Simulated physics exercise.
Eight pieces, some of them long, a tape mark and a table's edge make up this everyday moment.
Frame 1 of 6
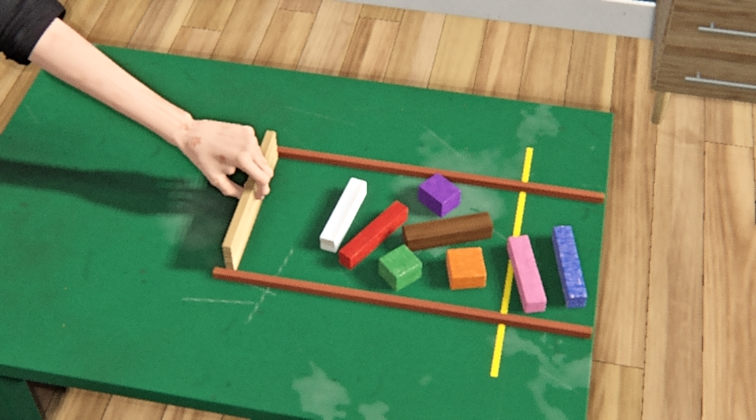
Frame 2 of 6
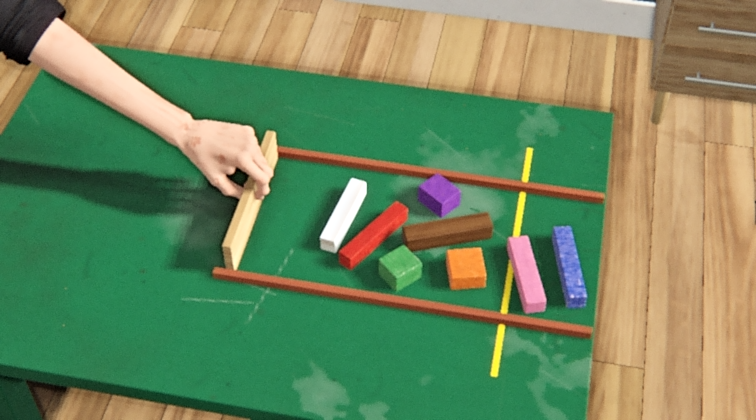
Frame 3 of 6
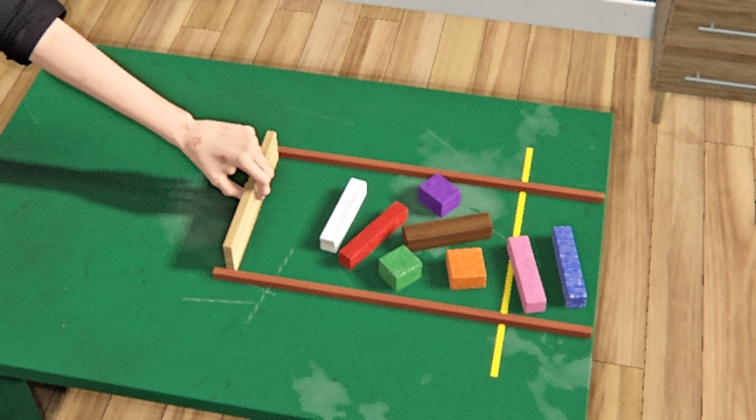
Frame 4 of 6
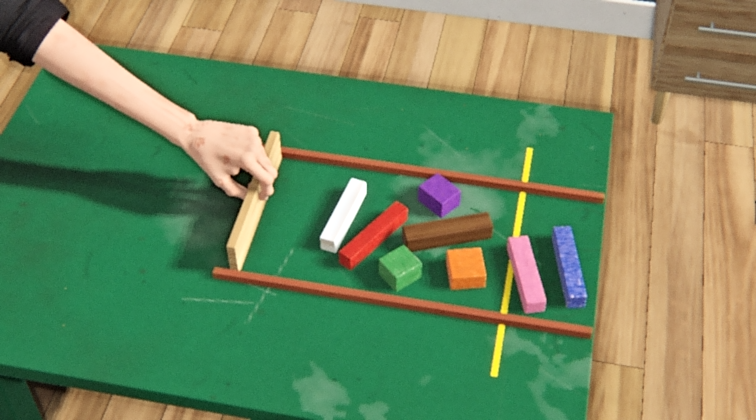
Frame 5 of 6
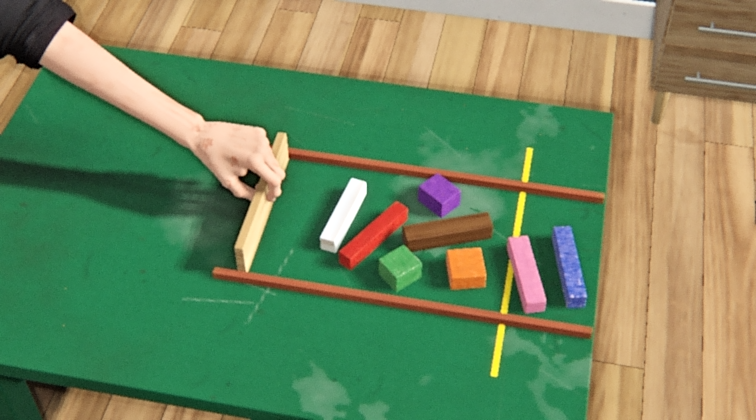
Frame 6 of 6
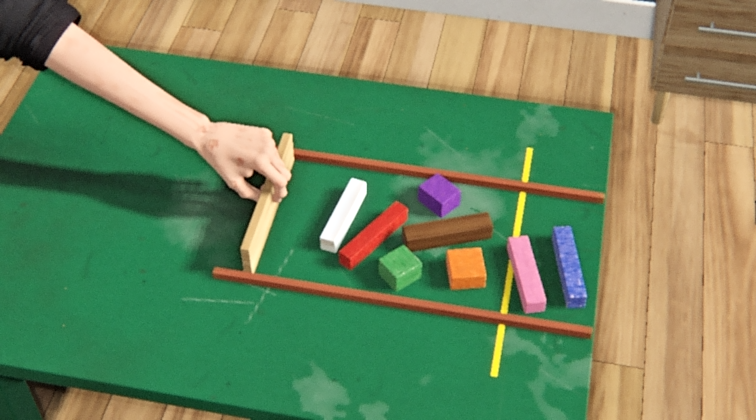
On a green table, a hand slides a wooden board slightly right toward scattered coloured blocks.
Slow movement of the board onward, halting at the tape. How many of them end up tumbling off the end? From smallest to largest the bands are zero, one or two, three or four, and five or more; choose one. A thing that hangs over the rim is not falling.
The right band is one or two.
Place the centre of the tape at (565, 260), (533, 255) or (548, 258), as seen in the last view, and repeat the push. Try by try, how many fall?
Taken one after another, the numbers are 5, 3 and 3.
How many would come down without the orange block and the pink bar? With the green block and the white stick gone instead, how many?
Counts - first: 0; second: 0.
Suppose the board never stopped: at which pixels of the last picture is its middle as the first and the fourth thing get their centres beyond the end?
At (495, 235) for the first, at (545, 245) for the fourth.
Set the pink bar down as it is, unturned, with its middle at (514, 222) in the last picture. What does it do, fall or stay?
Result: It does not come off.
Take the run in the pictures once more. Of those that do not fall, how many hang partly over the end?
My count gives 1.
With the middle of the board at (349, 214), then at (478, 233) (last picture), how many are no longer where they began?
At that stage 2; at the next, 8.
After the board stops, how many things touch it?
The count in contact is 1.
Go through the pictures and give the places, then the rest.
The first frame shows blue bar (569, 266); pink bar (526, 274); orange block (466, 268); board (251, 199); tape (514, 252).
The second frame shows pink bar (526, 274); brown stick (447, 232).
The third frame shows orange block (466, 269); board (252, 199).
The fourth frame shows blue bar (569, 266); red bar (374, 235).
The fifth frame shows pink bar (526, 274); white stick (344, 215).
The sixth frame shows blue bar (569, 266); pink bar (526, 274); orange block (466, 269); board (268, 202); tape (514, 252).
Early on, none off yet; blue bar at rest near (569, 266); pink bar at rest near (526, 274); orange block at rest near (466, 269).
Finally, the number that fall off is one or two; lost, pink bar and blue bar.
